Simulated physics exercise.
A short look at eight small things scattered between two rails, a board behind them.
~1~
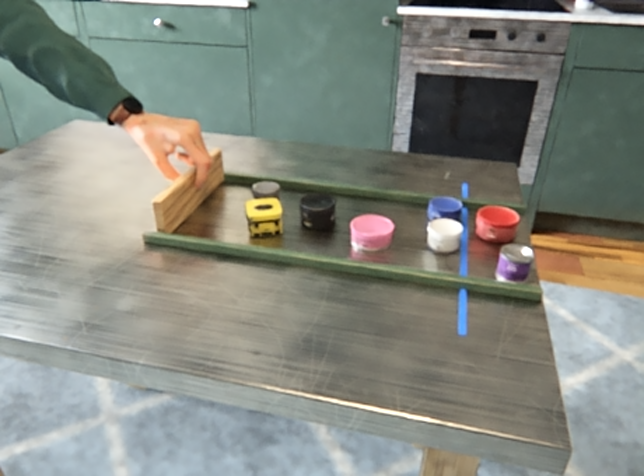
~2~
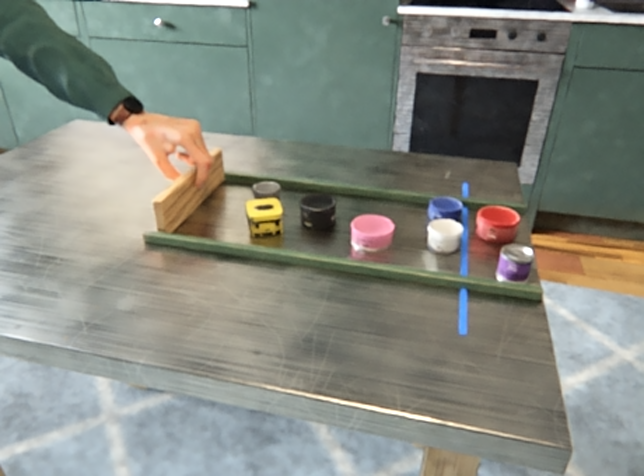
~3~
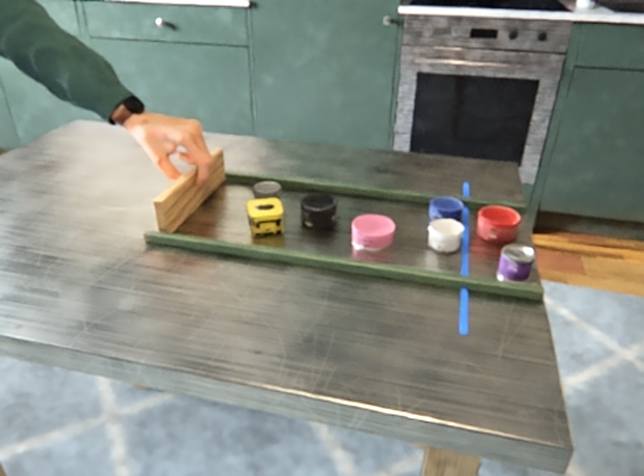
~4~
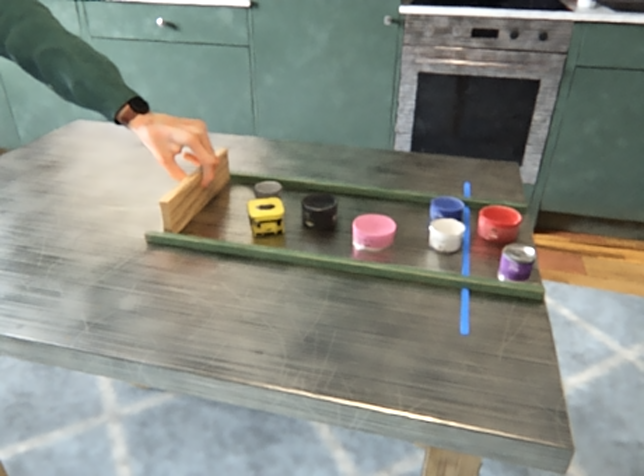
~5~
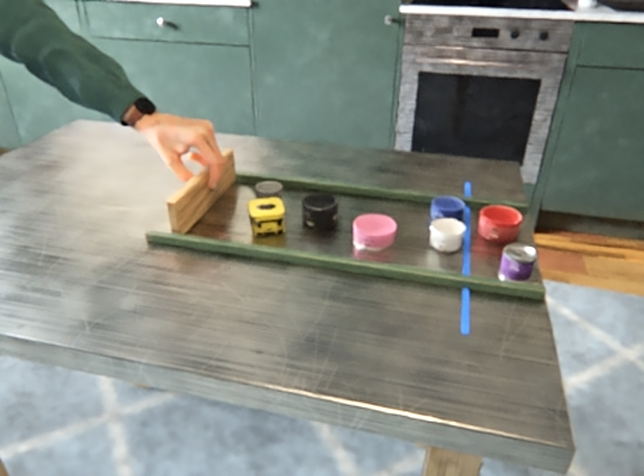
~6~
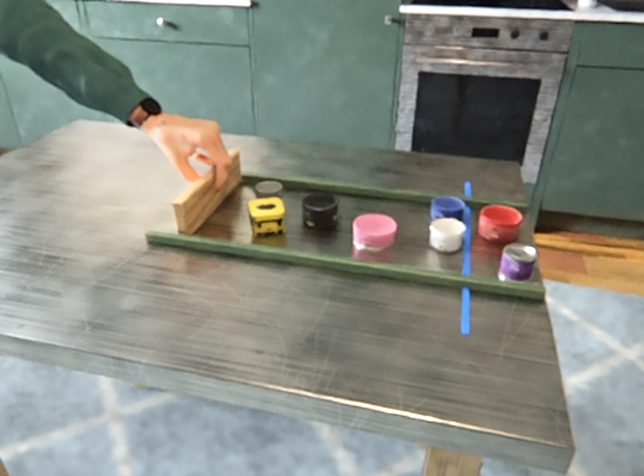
The clip opens on a hand holding a wooden board upright at the left end of two green rails on a dark table, with small colourful pots and tins scattered between them and blue tape towards the right. After a brief stillness, the hand slides the board slightly right, while the containers stay put.
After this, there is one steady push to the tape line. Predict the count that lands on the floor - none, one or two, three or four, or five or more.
The count on the floor is one or two.
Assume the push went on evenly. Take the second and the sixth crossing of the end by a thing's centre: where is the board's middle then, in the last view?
I'd say close to (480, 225), and after that close to (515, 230).
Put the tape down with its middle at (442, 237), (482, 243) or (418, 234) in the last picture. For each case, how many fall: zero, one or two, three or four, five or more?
In order of the three spots, it's none, then either one or two, then zero.
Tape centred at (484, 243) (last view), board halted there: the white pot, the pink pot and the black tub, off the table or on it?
The white pot topples down; the pink pot topples down; the black tub stays put.
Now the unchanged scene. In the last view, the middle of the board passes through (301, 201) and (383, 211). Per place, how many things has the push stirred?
Up to then 3, and up to the other point 5.
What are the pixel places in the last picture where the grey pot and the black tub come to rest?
(483, 218) and (488, 232), roughly.
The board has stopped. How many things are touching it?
That would be 3 of them.
A little later, none off yet; purple tin at rest near (517, 264); red tub at rest near (500, 223); white pot at rest near (447, 236).
Next, none off yet; purple tin at rest near (517, 264); red tub at rest near (501, 223); white pot shifted well along near (513, 242).
When it is over, the number that fall off is one or two; down, white pot.
